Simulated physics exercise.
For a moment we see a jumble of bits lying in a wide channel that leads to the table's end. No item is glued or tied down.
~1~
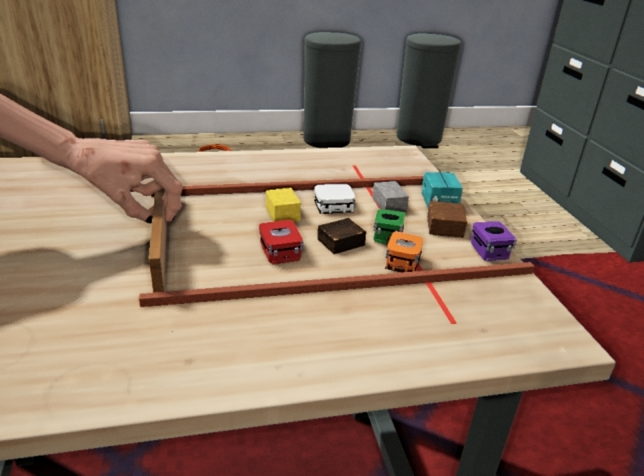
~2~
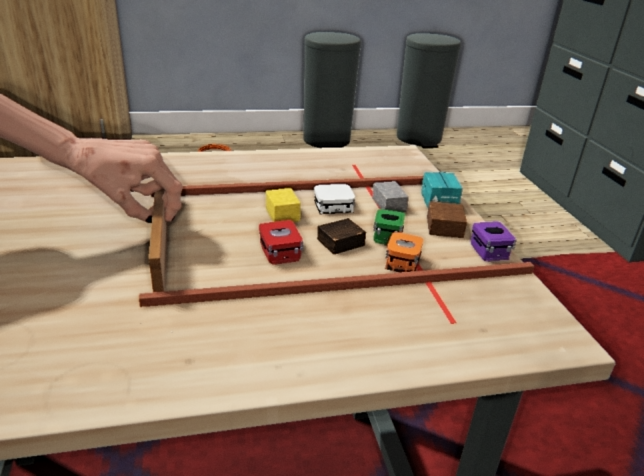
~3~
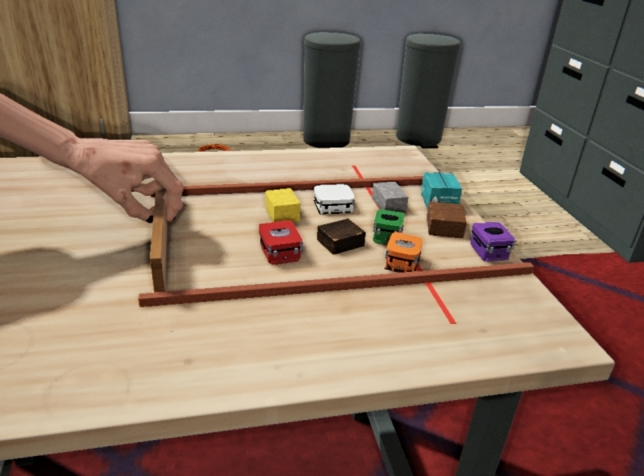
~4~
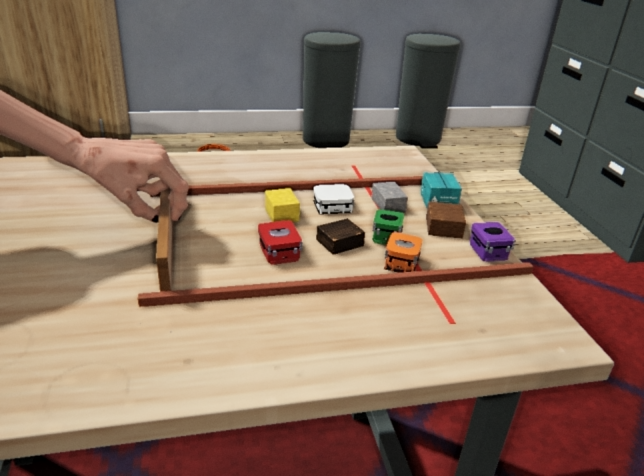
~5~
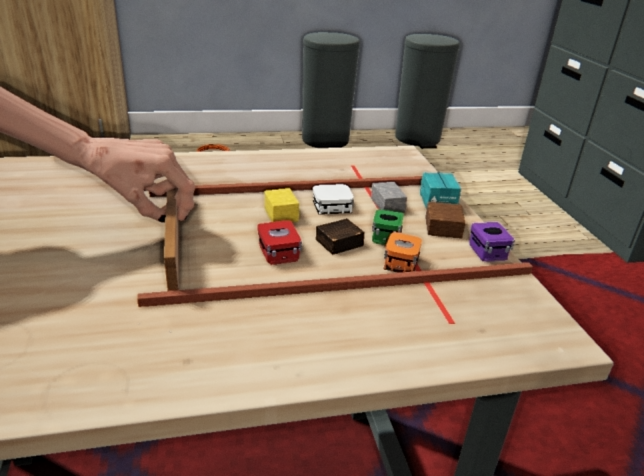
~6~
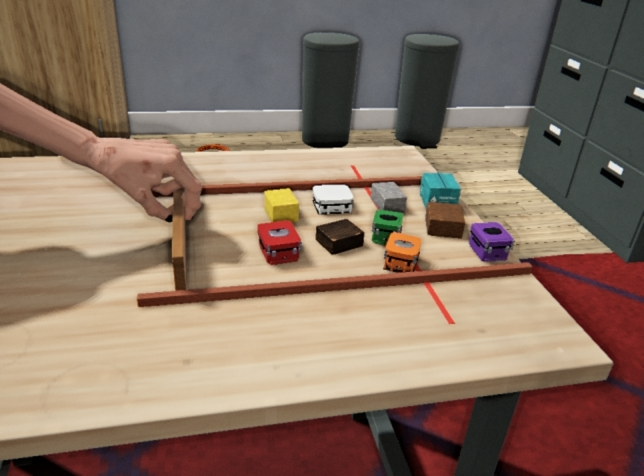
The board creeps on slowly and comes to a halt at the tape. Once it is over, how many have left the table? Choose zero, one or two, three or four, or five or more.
One or two of them have left the table.
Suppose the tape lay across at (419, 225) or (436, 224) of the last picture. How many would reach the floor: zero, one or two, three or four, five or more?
First spot, three to four; second spot, 3 or 4.
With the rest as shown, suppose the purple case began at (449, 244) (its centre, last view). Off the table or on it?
From that start, the object then is safe.
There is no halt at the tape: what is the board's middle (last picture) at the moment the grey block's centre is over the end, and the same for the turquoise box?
Estimated middle: (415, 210), and (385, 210) for the other.
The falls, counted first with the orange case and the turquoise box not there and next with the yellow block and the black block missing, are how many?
Counts - first: 1, second: 0.
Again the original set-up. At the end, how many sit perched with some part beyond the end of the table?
I count 0 overhanging.
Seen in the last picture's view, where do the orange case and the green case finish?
In the last picture the orange case sits around (437, 258) and the green case around (475, 223).
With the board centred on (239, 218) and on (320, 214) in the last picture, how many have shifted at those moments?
Moved so far: 0, then 5.
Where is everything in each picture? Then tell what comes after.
In the first frame, purple case (492, 242); turquoise box (441, 191); brown block (446, 219); board (160, 223); tape (393, 226).
In the second frame, turquoise box (441, 191); orange case (404, 253).
In the third frame, brown block (446, 220); yellow block (283, 206).
In the fourth frame, purple case (491, 242); board (166, 222).
In the fifth frame, turquoise box (440, 192); grey block (389, 198).
In the sixth frame, purple case (490, 242); turquoise box (440, 192); brown block (445, 220); board (180, 221); tape (391, 227).
A little later, none off yet; purple case at rest near (490, 242); turquoise box at rest near (440, 192); brown block at rest near (445, 220).
When it is over, the number that fall off is one or two; down, brown block and turquoise box.
